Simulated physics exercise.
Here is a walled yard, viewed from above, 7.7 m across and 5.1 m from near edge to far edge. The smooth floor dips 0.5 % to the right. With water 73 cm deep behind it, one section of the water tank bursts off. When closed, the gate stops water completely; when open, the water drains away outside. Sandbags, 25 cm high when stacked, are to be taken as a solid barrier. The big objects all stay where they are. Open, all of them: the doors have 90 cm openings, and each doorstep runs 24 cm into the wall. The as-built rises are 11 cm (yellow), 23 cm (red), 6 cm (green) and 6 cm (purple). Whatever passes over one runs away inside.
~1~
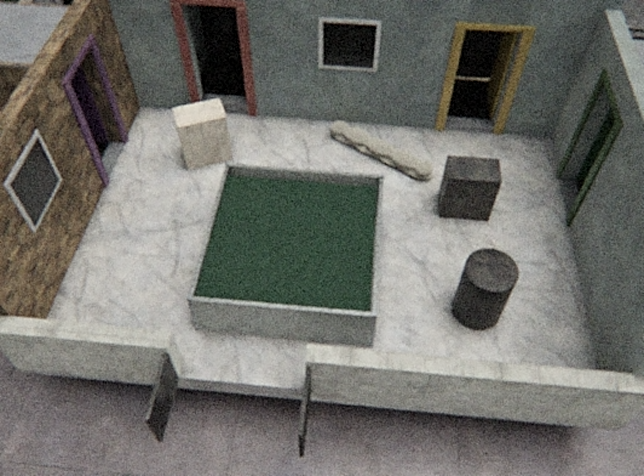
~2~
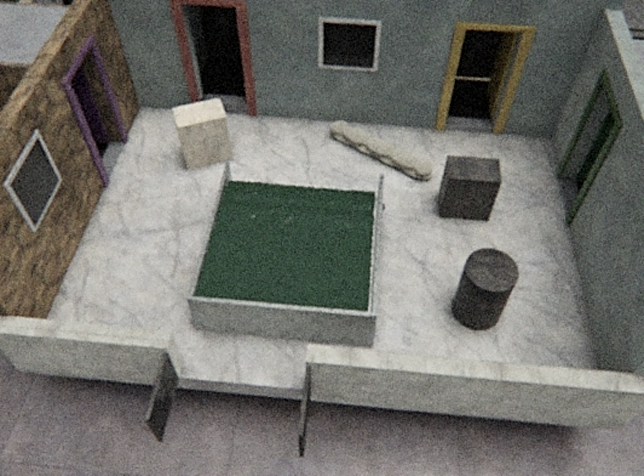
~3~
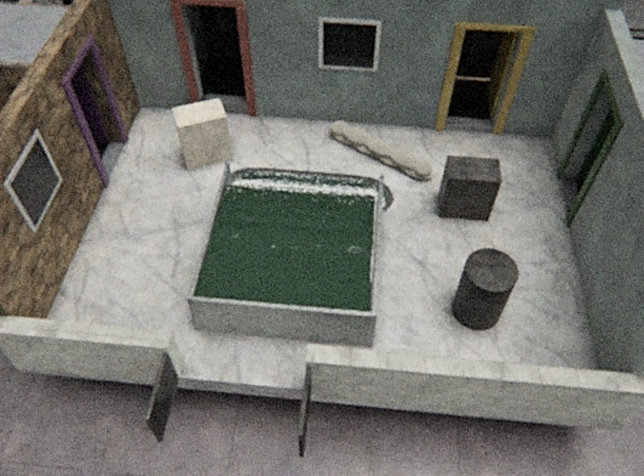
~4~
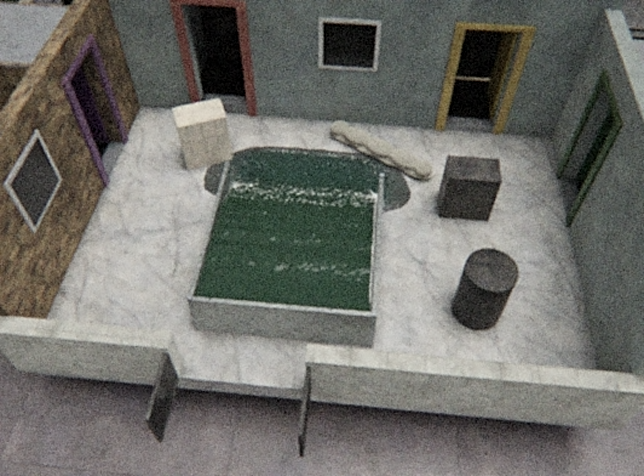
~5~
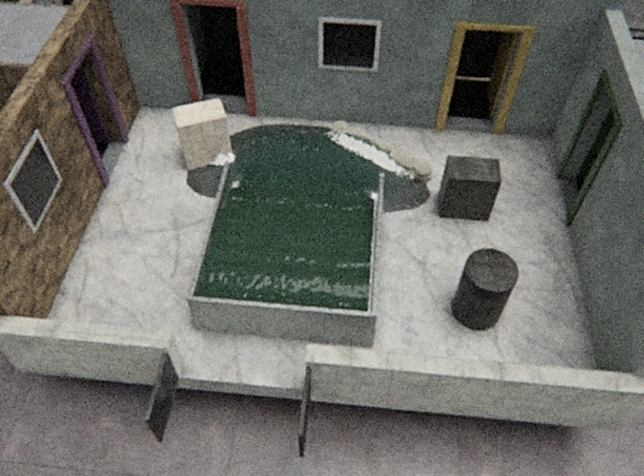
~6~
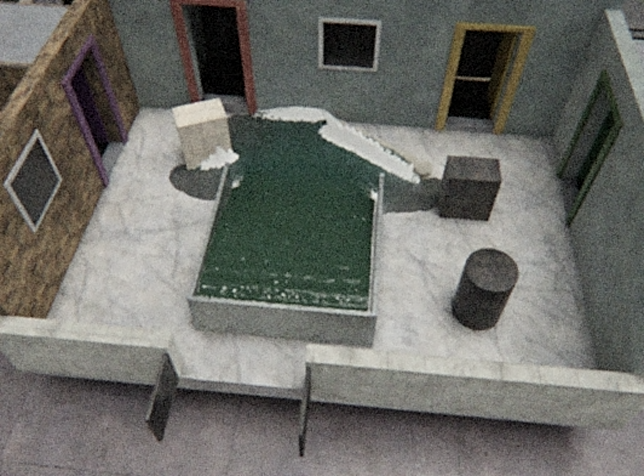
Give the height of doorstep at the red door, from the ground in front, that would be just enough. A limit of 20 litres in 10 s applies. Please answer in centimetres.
Close to 27 cm.
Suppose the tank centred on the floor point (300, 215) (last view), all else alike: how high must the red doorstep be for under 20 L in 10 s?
Some 30 cm.
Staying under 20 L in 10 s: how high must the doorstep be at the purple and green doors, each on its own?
You'd want about 20 centimetres at purple and about 13.0 centimetres at green.
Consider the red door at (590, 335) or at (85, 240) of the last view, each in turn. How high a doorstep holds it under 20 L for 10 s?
Around 10.0 and 10.0 cm respectively.
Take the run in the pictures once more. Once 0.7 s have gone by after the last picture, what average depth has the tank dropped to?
About 41 centimetres.
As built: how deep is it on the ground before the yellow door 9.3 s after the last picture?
You'd measure close to 5.5 cm there.
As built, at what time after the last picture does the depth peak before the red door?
Near 1.0 seconds.
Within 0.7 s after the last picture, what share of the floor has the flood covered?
Around 30 per cent of the floor.
Then, 0.7 s after the last picture water covers 30 % of the floor, deepest (56 cm) near (310, 121); 27 cm at the red door, 1 litre in over its 23 cm doorstep.
Then, 2.3 s after the last picture water covers 60 % of the floor, deepest (46 cm) near (150, 109); 29 cm at the red door, 34 litres in over its 23 cm doorstep.
Then, 9.3 s after the last picture water covers 95 % of the floor, deepest (16 cm) near (396, 176); 9 cm at the red door, 42 litres in over its 23 cm doorstep.
At the red door as built, the water peaked near 31 cm, 1.1 s after the last picture.
Run again over the same 10 s with other heights there, 31 litres in over 25 cm, 3 litres over 33.5 cm. The limit of 20 litres is kept from about 27 cm up.
